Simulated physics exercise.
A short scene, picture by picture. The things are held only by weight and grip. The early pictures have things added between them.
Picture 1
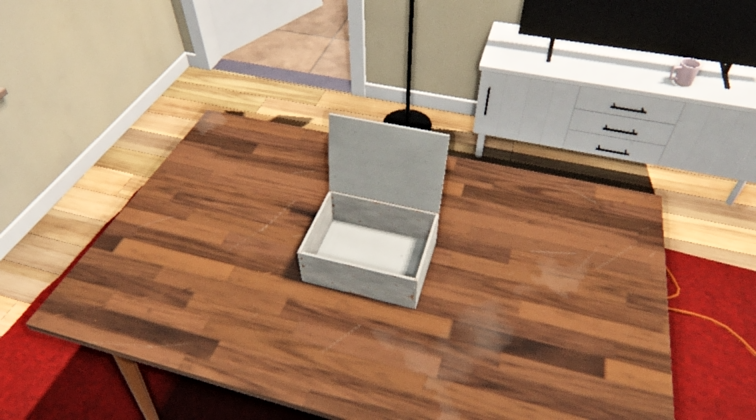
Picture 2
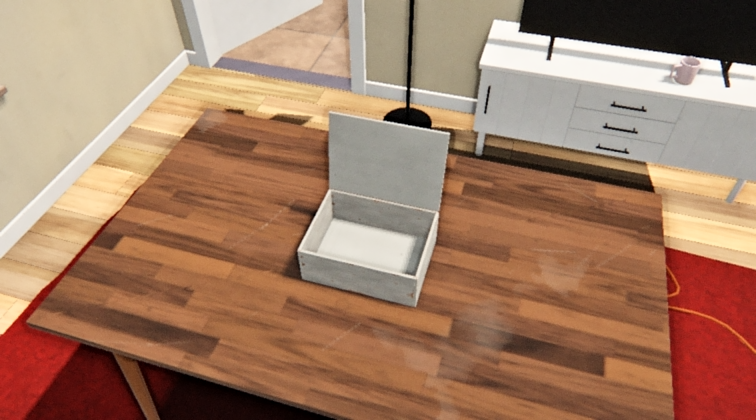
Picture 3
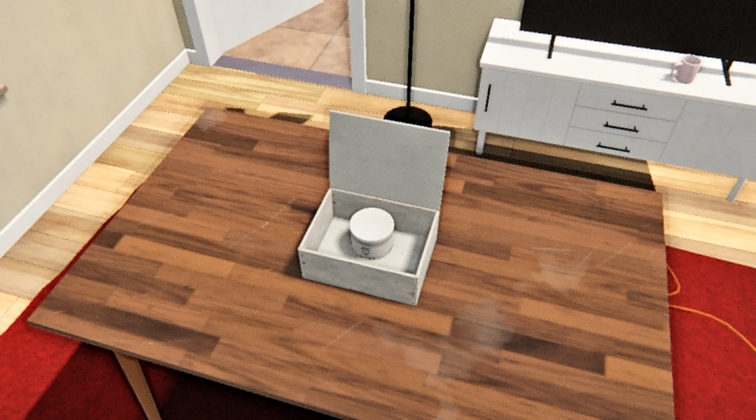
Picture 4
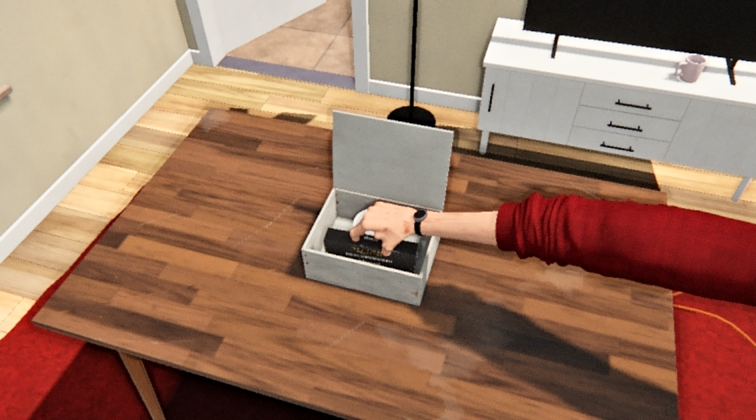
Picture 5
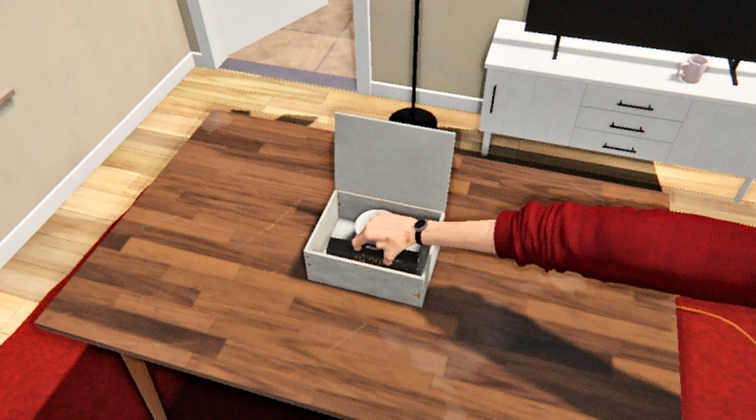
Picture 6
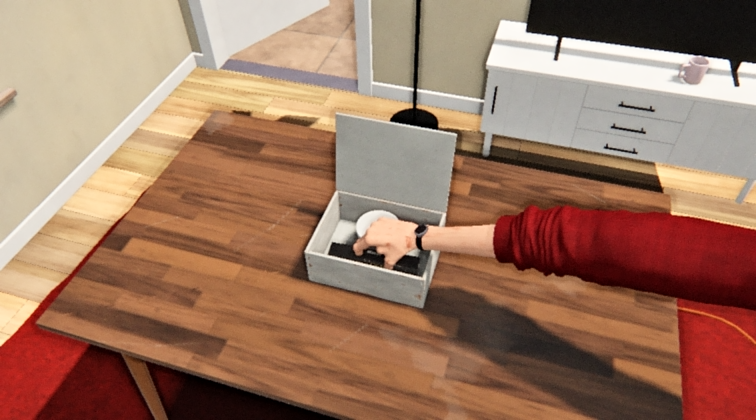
A white tub appeared inside the open, empty gray box on the wooden table, then a hand in a red sleeve reached in from the right and lowered a black packet into the box.
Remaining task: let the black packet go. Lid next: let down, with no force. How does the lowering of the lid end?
Lid down.
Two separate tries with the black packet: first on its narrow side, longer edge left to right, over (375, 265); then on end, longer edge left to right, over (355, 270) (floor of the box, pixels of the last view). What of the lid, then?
First try: It shuts flat; second try: It stays ajar.
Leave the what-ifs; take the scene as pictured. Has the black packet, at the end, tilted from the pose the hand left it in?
Simply put, it remains unturned.
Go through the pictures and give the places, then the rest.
In the first picture, the last thing is not in view yet.
In the second picture, the last thing is not in view yet.
In the third picture, the last thing is not in view yet; white tub (372, 234).
The fourth picture shows on its way; black packet (371, 254).
The fifth picture shows on its way; black packet (373, 263).
The sixth picture shows in place under the hand.
Then, 1.30 s after the last picture, lid 78° above the rim.
Then, 1.70 s after the last picture, lid 51° above the rim.
Then, 2.10 s after the last picture, lid 14° above the rim.
At rest, lid shut; both in place. Seen from the same camera at the end, black packet near (374, 268).
